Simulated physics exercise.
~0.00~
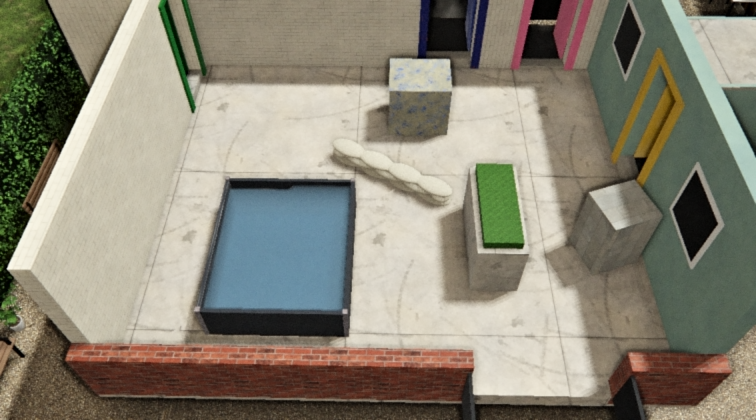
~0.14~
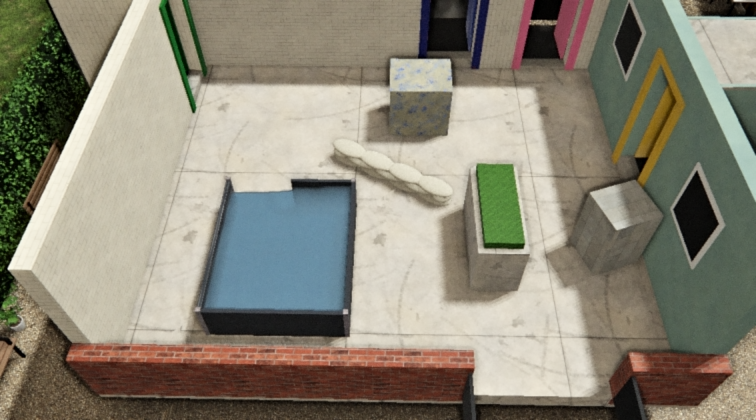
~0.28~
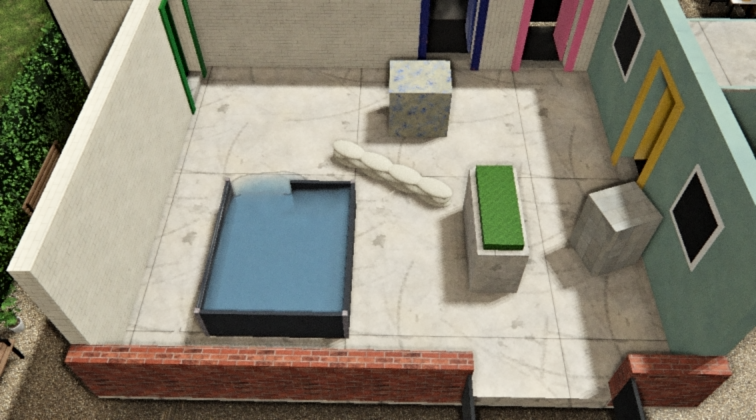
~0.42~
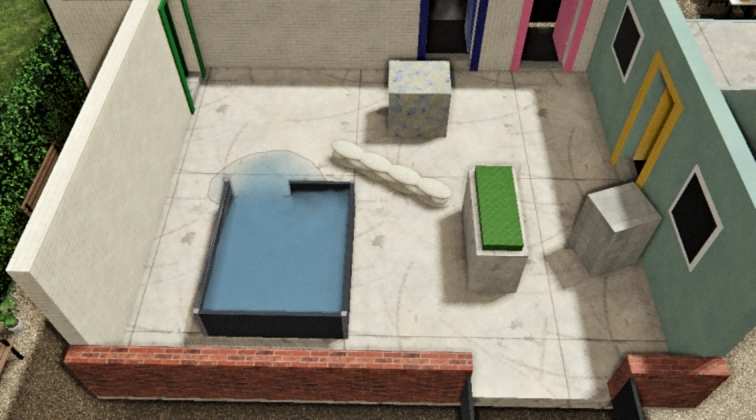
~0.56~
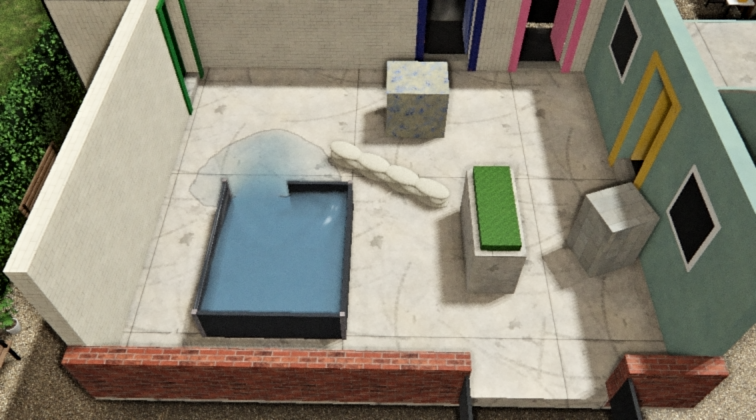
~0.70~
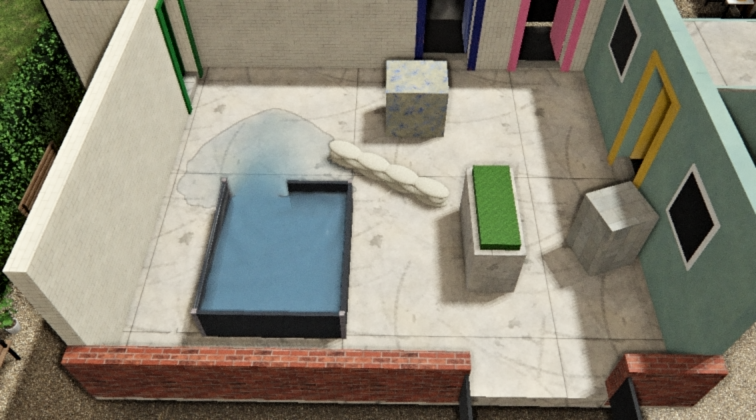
Water pours through a gap in the tank's far side and spreads across the pale floor.
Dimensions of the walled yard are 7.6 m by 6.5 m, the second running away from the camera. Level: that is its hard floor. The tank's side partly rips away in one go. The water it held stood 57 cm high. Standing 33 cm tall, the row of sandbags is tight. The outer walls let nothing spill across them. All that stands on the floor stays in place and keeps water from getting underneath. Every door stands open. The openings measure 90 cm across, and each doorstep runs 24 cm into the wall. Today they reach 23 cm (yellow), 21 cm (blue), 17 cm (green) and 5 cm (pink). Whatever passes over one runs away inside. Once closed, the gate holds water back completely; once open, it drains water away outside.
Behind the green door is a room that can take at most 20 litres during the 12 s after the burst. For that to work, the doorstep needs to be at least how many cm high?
At least about 18 cm high.
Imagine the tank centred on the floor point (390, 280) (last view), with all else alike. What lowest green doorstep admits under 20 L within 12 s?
About 14.5 cm.
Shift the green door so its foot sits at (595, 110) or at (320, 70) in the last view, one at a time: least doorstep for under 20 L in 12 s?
You'd want about 9.0 cm there first, then about 15 cm.
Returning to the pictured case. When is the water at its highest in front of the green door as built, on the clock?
It peaks around 3.4 s.
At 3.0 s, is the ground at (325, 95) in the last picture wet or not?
At that moment it's submerged.
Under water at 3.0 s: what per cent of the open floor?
Close to 30 per cent of it is wet.
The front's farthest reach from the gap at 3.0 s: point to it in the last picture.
Around pixel (483, 69).
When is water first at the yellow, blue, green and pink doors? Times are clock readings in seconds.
Arrival times - yellow: 6.0 s; blue: 2.6 s; green: 1.4 s; pink: 3.6 s.
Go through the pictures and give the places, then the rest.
The first frame shows still water, 57 cm deep, in the tank at (282, 243); the green door at (186, 49) is dry.
In the second frame, the gap is on the far side, the front 0.3 m out at a hidden place; the back of the tank holds 57 cm.
In the third frame, water pours out on the far side and has run 0.7 m, to (255, 177); about 10 cm deep outside, 57 cm at the back.
In the fourth frame, the front is at (272, 155), 1.2 m from the gap on the far side; 1.7 m2 of floor is wet, 57 cm left at the back.
In the fifth frame, the gap is on the far side, the front 1.8 m out at (271, 133); the back of the tank holds 57 cm.
In the sixth frame, water pours out on the far side and has run 2.3 m, to (270, 112); about 4 cm deep outside, 56 cm at the back; the green door at (182, 50), 3.3 m from the gap, is still 1.4 m from the nearest water.
After 1.4 s water covers 20 % of the floor, deepest (31 cm) near (251, 199); it has not reached the green door.
After 3.0 s water covers 30 % of the floor, deepest (30 cm) near (206, 90); 23 cm at the green door, 7 litres in over its 17 cm doorstep.
After 12.0 s water covers 80 % of the floor, deepest (10 cm) near (623, 249); 8 cm at the green door, 24 litres in over its 17 cm doorstep.
At the green door as built, the water arrived by 1.5 s and peaked near 24 cm at 3.4 s.
Run again over the same 12 s with other heights there, 33 litres in over 15.5 cm, 10 litres over 21 cm. The limit of 20 litres is kept from about 18 cm up.
